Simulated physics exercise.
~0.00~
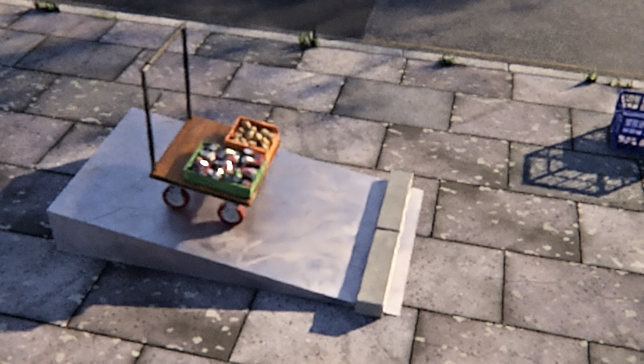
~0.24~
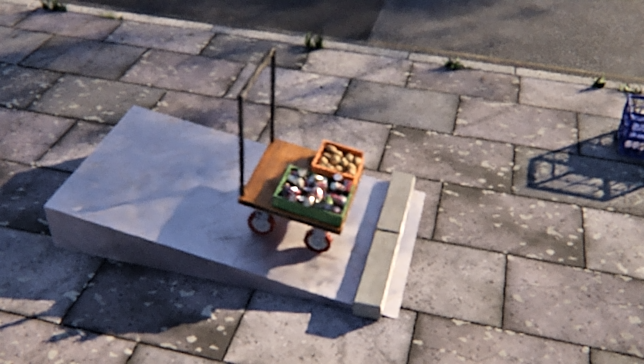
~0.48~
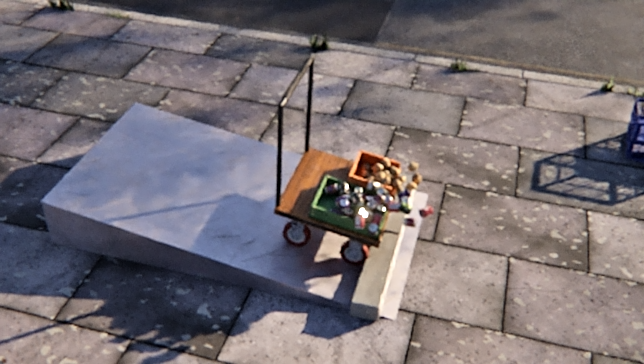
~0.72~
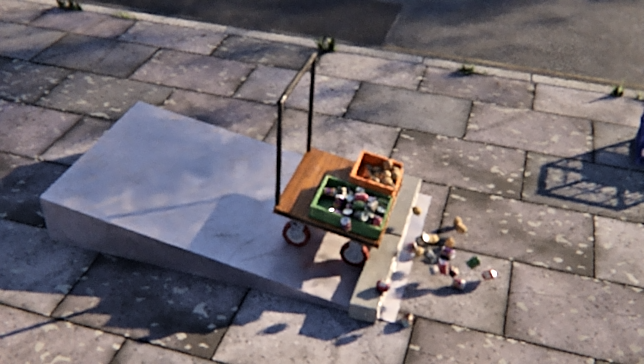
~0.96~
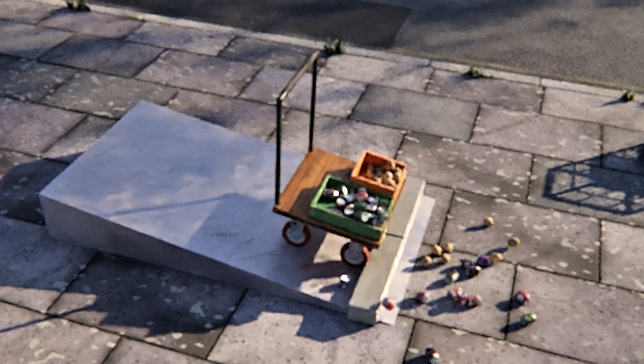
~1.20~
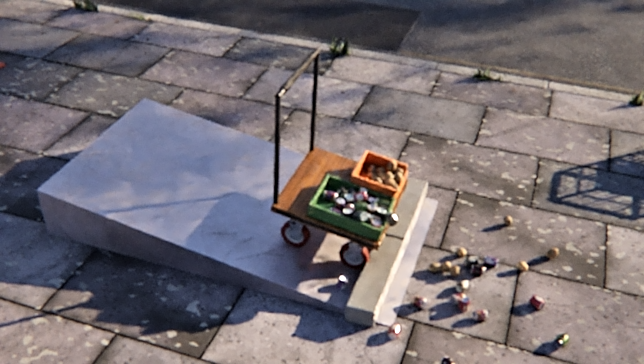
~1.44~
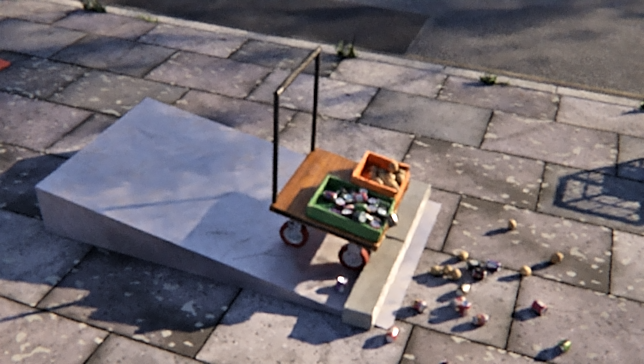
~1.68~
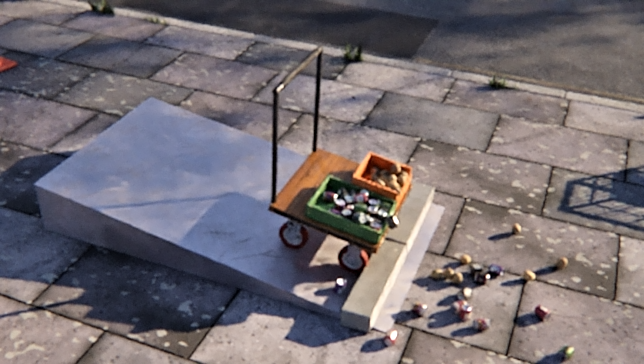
Platform trolley rolling down a ramp and stopping at the wheel stop, spilling potatoes and mini cans forward onto the paving.
